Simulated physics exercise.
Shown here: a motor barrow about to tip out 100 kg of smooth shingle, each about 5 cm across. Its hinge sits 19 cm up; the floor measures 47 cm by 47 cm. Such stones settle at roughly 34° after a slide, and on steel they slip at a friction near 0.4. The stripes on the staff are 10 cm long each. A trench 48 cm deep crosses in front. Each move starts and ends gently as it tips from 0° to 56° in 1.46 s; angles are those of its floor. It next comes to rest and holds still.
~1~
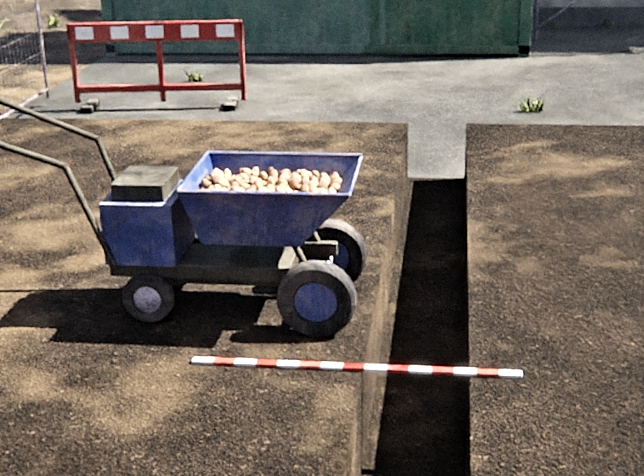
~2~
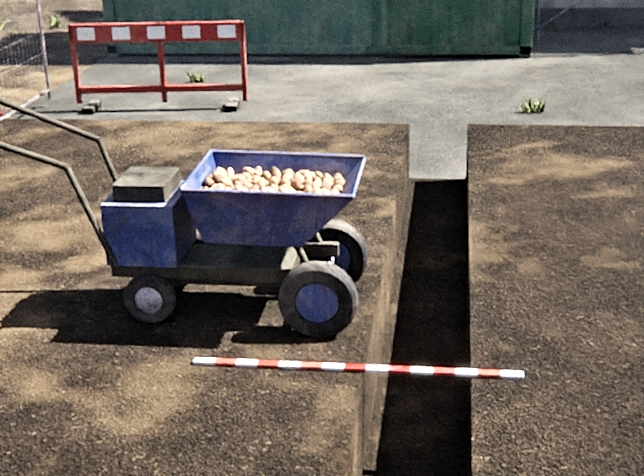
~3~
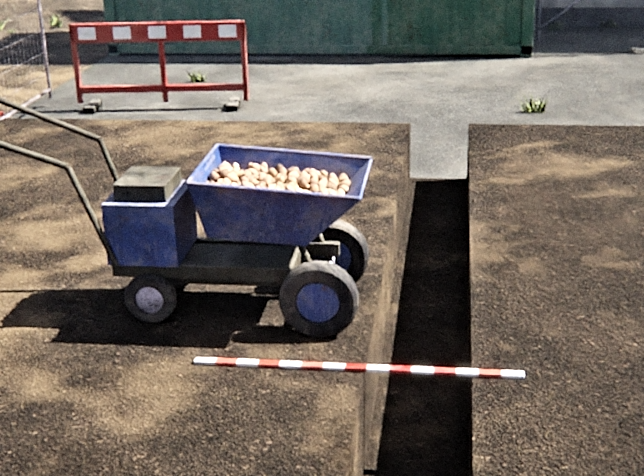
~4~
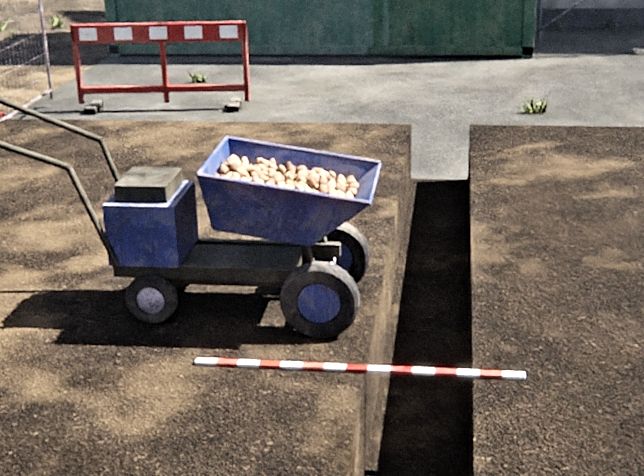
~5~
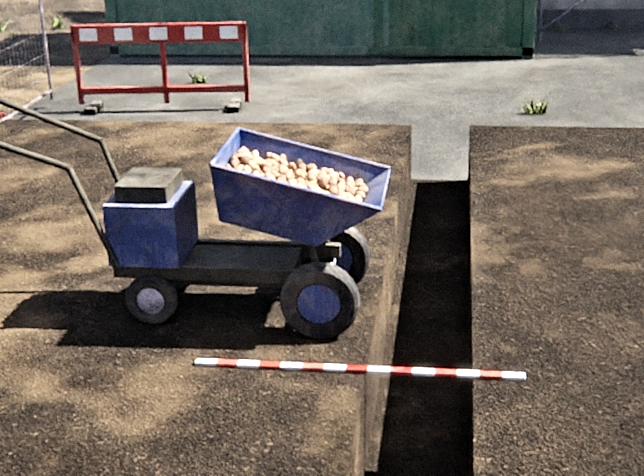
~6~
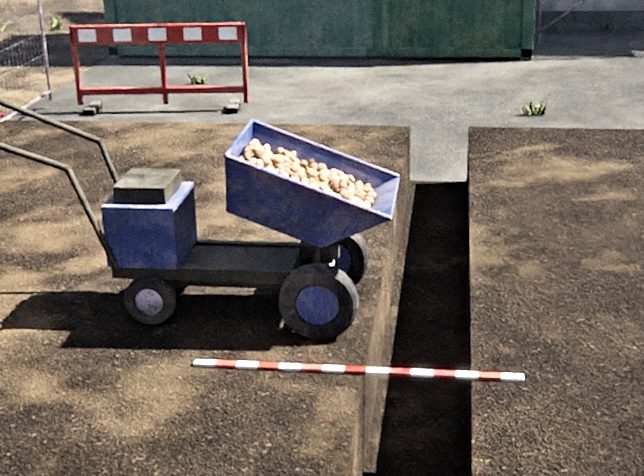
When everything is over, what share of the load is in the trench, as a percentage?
Close to 52 in a hundred.
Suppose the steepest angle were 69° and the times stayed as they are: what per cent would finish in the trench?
Some 40% would finish there.
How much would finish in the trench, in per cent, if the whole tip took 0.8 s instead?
Close to 45 percent, then.
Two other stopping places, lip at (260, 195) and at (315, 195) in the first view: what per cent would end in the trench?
About 80 per cent first, then about 80 per cent.
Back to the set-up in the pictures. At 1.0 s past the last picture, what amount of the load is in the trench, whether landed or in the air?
By that moment, roughly 15 per cent of the load.
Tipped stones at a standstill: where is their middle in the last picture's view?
I'd point somewhere around (458, 386).
Then, 0.5 s after the last picture the floor is at 47°, 100 % in the skip; the foremost stones are at (418, 234).
Then, 1.0 s after the last picture the floor is at 56°, 75 % in the skip, 14 % in the trench, 10 % past the trench; the foremost stones are at (509, 323).
Then, 1.3 s after the last picture the floor is at 56°, 47 % in the skip, 20 % in the trench, 33 % past the trench; the foremost stones are at (579, 320).
Then, 3.3 s after the last picture the floor is at 56°, 13 % in the skip, 52 % in the trench, 35 % past the trench; the foremost stones are at (643, 322).
